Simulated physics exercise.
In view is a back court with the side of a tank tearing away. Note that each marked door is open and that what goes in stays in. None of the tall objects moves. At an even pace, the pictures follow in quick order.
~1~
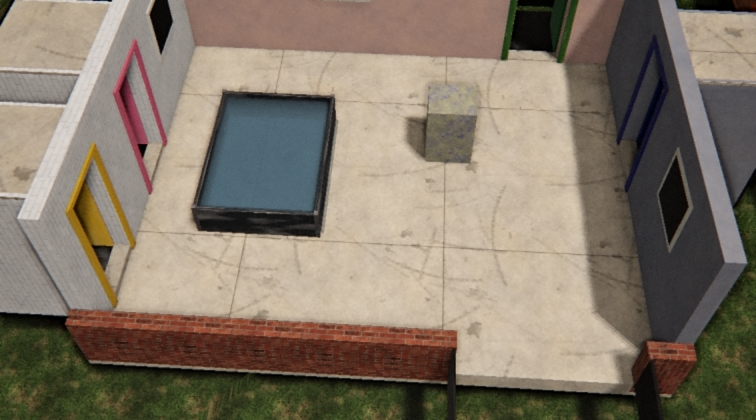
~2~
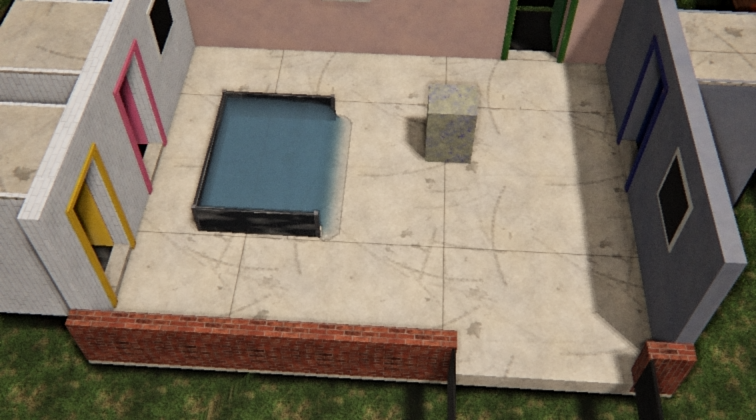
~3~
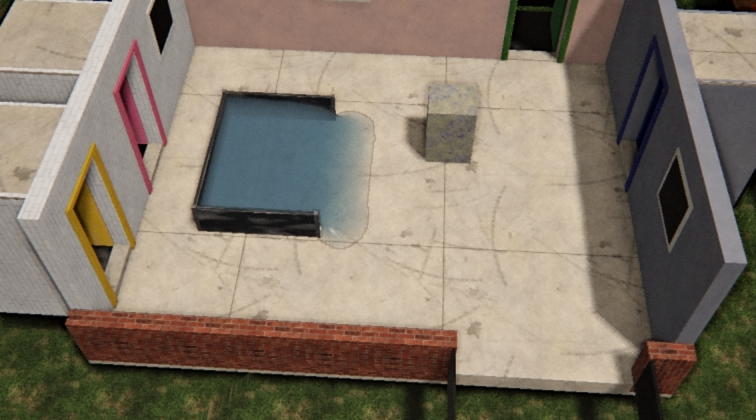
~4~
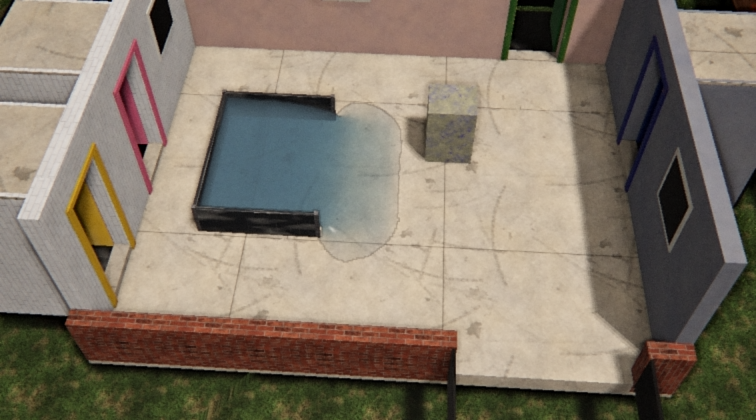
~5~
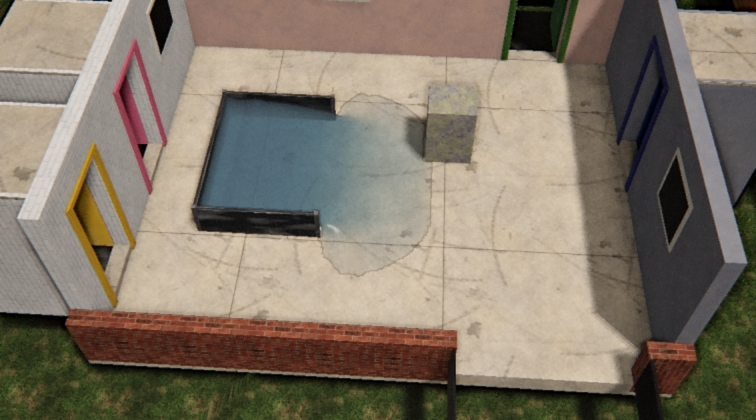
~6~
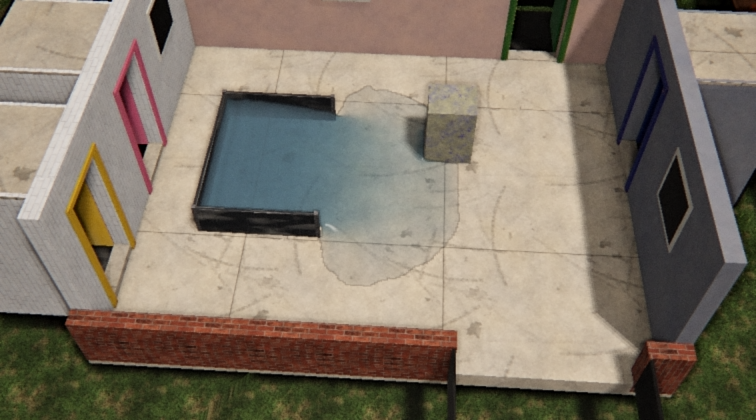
Water sits still in a black-walled tank, then pours through its open right side and spreads steadily rightward across a pale, cracked concrete court, seen from high above by a still camera. A mottled grey block stands right of the tank, with pink and yellow doorways at left, a blue one at right, and low red brick in front. The thinning sheet widens toward the viewer and reaches the block's base.
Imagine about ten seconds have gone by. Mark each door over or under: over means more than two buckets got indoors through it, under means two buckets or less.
Blue door - under, yellow door - under, pink door - under, green door - over.
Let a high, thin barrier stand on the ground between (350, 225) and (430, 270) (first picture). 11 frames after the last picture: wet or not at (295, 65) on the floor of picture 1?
Parched.
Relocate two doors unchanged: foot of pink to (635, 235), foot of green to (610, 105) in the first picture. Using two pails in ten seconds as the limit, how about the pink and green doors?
The pink door gets past the limit, and the green door gets past the limit too.
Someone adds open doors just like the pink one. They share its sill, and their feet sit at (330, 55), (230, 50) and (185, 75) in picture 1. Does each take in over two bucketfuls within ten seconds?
Taking them as listed, the first undershoots, the second undershoots and the third undershoots.
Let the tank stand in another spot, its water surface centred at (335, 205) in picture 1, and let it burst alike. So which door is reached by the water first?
It would be the blue-painted one.
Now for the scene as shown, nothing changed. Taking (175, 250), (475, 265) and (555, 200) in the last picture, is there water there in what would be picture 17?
Result, as listed: Not wetted / wetted / wetted.
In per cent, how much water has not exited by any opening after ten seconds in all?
Result: Close to 68 %.
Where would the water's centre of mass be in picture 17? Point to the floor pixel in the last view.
The spot I would choose is (385, 181).
A moment on, water covers 30 % of the floor; the blue door not reached, the yellow door not reached, the pink door not reached, the green door not reached.
Next, water covers 50 % of the floor; the blue door wet at the sill, nothing in, the yellow door not reached, the pink door not reached, the green door wet at the sill, nothing in.
Then, water covers 60 % of the floor; the blue door wet at the sill, nothing in, the yellow door not reached, the pink door not reached, the green door under two buckets in.
Later, water covers 70 % of the floor; the blue door wet at the sill, nothing in, the yellow door not reached, the pink door not reached, the green door over two buckets in.
In the end, water covers 80 % of the floor; the blue door wet at the sill, nothing in, the yellow door not reached, the pink door not reached, the green door over two buckets in.
